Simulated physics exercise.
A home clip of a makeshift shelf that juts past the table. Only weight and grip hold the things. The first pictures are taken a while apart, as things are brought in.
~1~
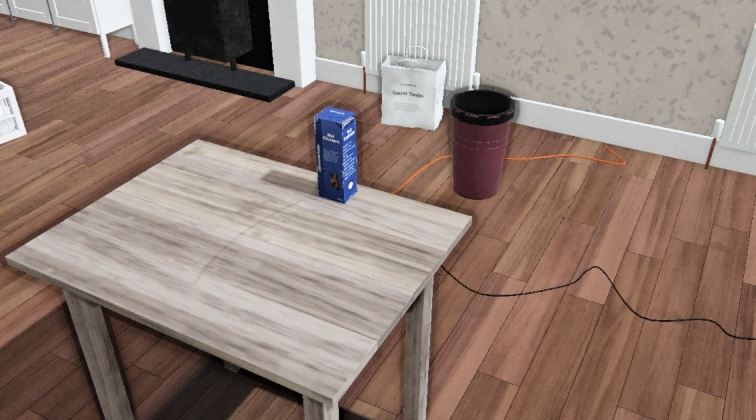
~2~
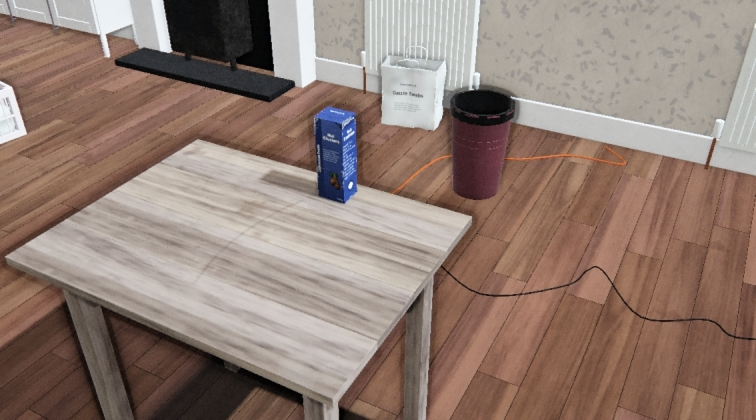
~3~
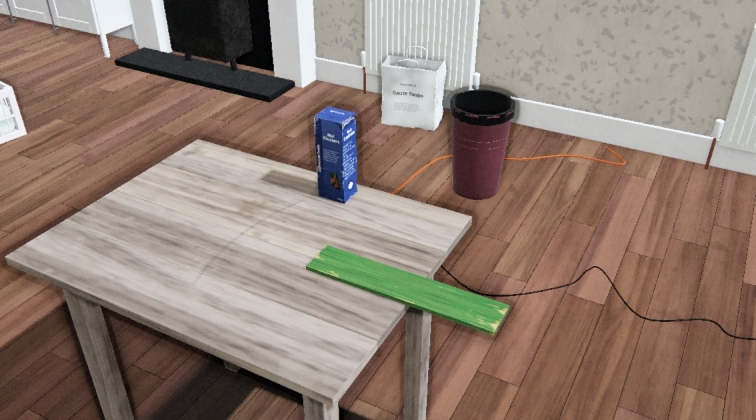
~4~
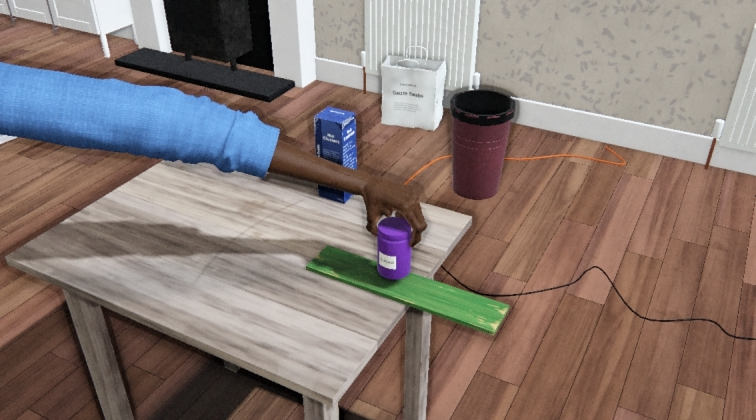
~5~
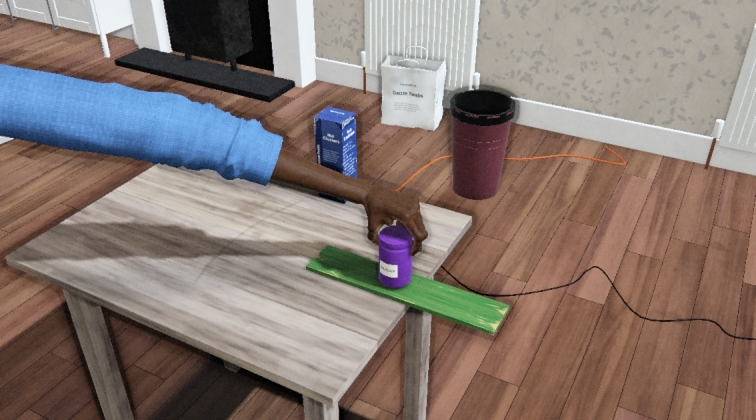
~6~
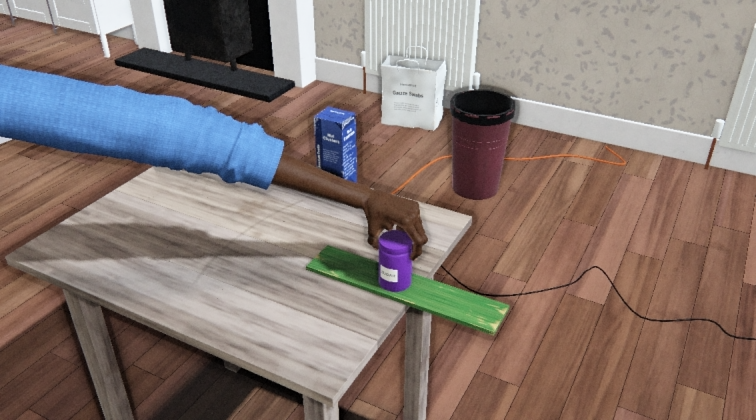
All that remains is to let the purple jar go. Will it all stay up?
The board keeps its balance.
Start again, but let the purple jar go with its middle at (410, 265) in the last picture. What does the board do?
Then it stays on the table.
Then, 0.30 s past the last view, nothing moves.
Then, 0.70 s past the last view, purple jar resting near (395, 261).
Finally, all 3 still in place. Final places as the last picture's camera would see them, purple jar near (395, 261). The board stays on the table.
